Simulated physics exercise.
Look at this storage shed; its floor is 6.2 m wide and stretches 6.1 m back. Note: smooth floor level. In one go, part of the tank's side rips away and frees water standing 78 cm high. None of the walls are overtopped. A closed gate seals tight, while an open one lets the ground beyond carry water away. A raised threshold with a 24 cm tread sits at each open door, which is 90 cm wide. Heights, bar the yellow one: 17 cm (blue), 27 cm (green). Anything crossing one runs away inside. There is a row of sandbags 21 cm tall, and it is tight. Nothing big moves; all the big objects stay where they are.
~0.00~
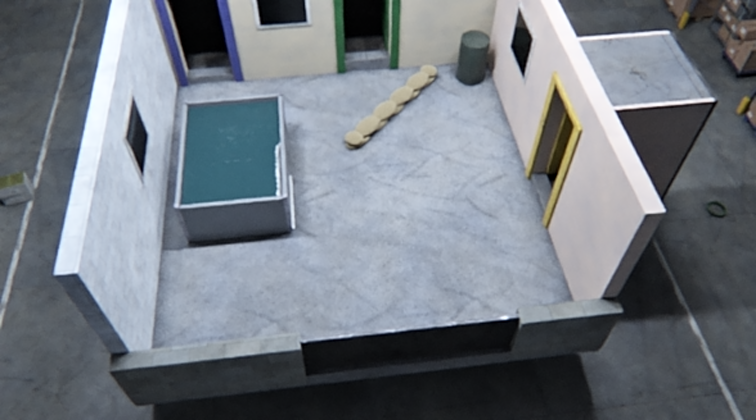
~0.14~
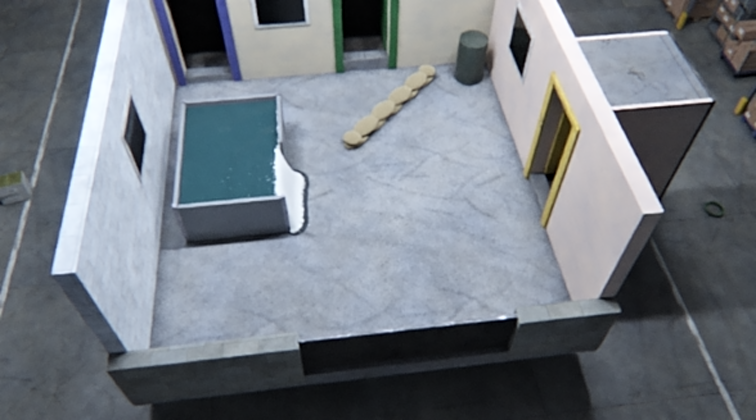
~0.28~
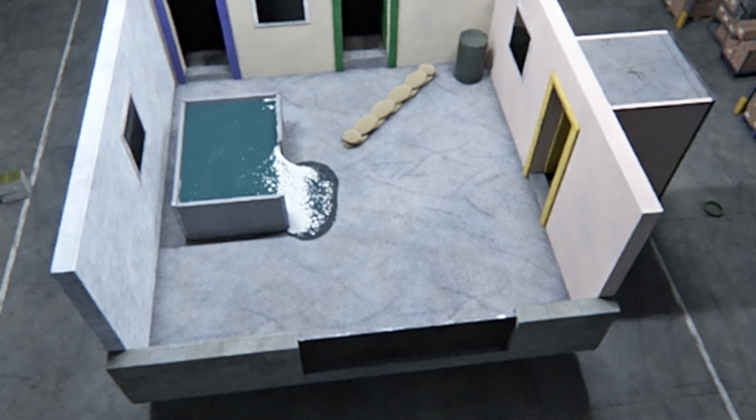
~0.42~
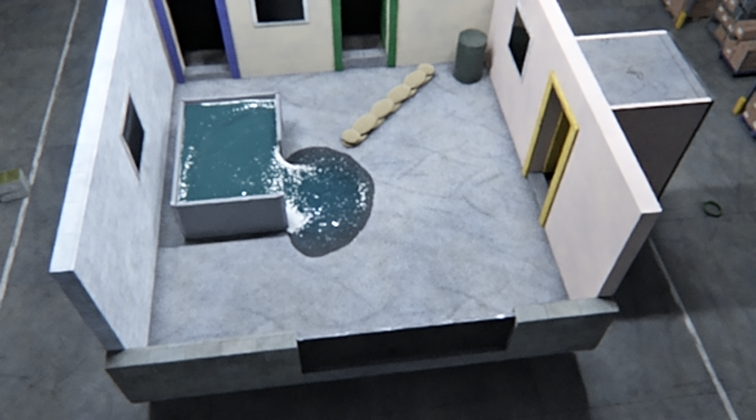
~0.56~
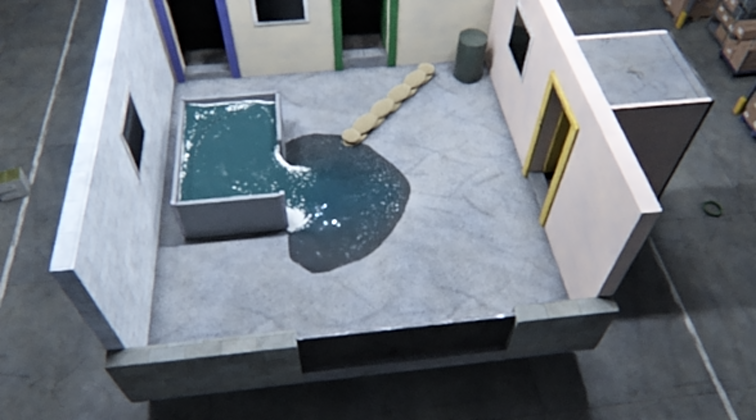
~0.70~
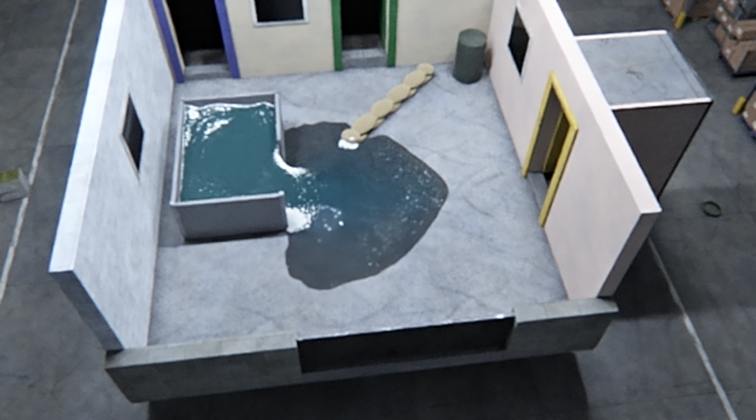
We see a roofless room with a tank of dark green water at left; water bursts from the tank's right side, foaming white, then spreads rightward across the grey floor in a widening dark pool that reaches the row of sandbags.
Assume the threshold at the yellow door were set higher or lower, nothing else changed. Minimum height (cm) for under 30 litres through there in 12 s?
Roughly 20 cm.
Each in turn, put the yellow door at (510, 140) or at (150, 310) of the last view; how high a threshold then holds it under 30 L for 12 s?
Roughly 17 cm for the first and 7.5 cm for the second.
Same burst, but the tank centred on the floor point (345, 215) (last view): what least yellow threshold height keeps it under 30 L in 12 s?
About 29 cm.
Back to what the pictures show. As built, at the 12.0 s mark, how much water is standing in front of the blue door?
You'd measure close to 9.0 cm there.
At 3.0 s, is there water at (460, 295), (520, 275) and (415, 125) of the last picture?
So, in order, I'd say got wet, then got wet, then got wet.
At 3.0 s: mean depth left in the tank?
Around 28 centimetres.
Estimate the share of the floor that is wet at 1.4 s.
Wet share: Near 45 %.
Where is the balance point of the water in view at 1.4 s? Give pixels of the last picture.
The balance point sits at roughly (293, 187).
After 1.4 s water covers 45 % of the floor, deepest (40 cm) near (293, 207); 8 cm at the yellow door, 2 litres in over its 16 cm threshold.
After 3.0 s water covers 55 % of the floor, deepest (30 cm) near (575, 326); 21 cm at the yellow door, 65 litres in over its 16 cm threshold.
After 12.0 s water covers 95 % of the floor, deepest (12 cm) near (225, 366); 9 cm at the yellow door, 79 litres in over its 16 cm threshold.
At the yellow door as built, the water arrived by 1.1 s and peaked near 28 cm at 2.2 s.
With a threshold of 16 cm, 79 litres would have come in within the 12 s; with 22 cm, 17 litres. So under 30 litres takes about 20 cm.
